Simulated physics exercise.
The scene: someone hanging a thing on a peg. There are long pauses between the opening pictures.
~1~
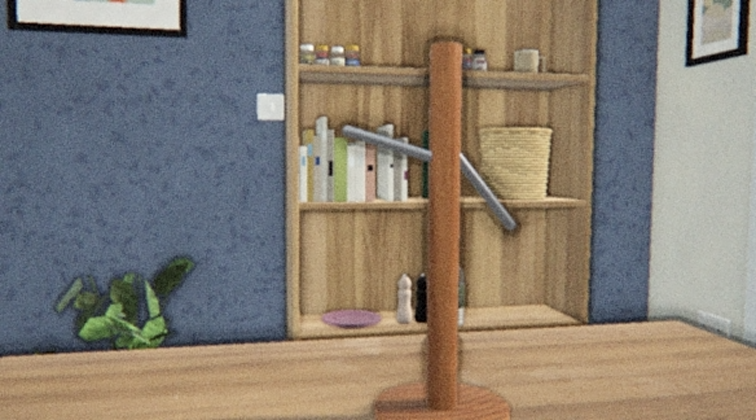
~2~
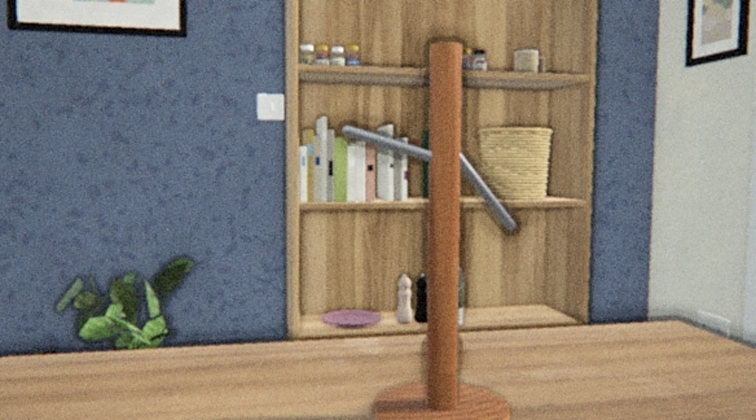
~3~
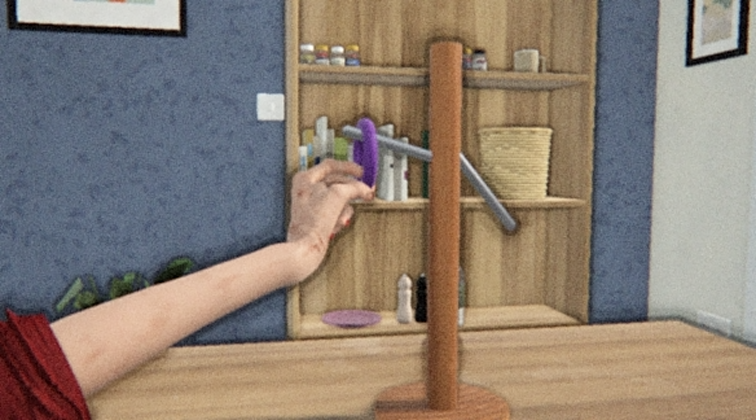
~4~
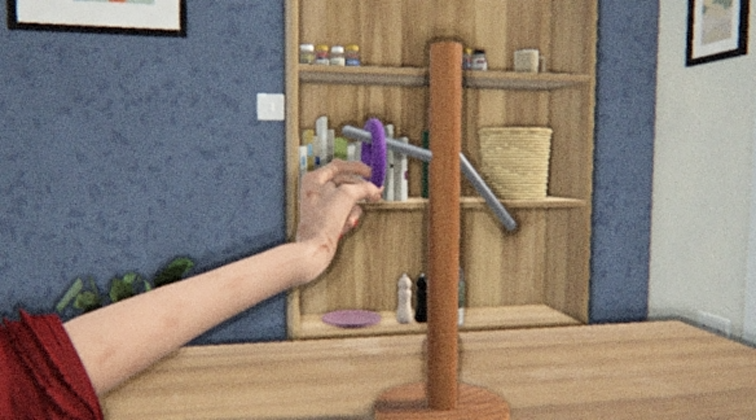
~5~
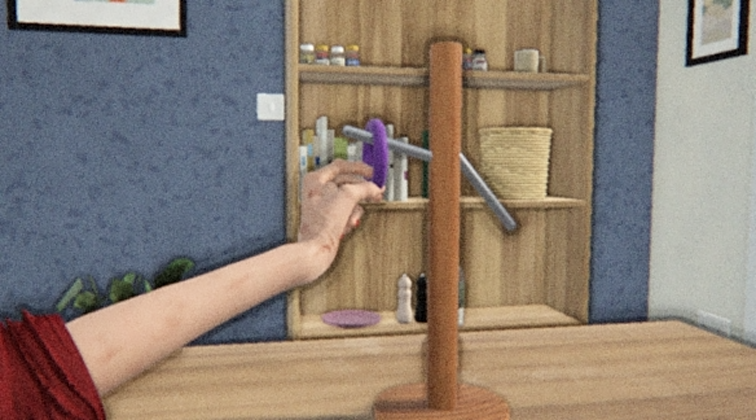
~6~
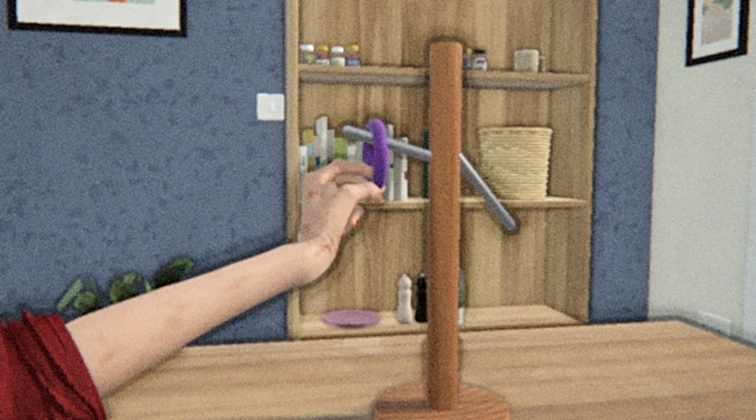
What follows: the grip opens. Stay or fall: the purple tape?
In the end the purple tape remains hooked.
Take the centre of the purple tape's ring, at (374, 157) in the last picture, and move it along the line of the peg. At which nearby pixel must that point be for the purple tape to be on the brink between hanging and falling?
The turning point is around (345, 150).
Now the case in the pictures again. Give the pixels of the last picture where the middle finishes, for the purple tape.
Around (423, 173).
Then, 0.22 s past the last view, purple tape leaning 10° off how it started near (386, 162).
Finally, the purple tape stays on its peg, near (423, 172).
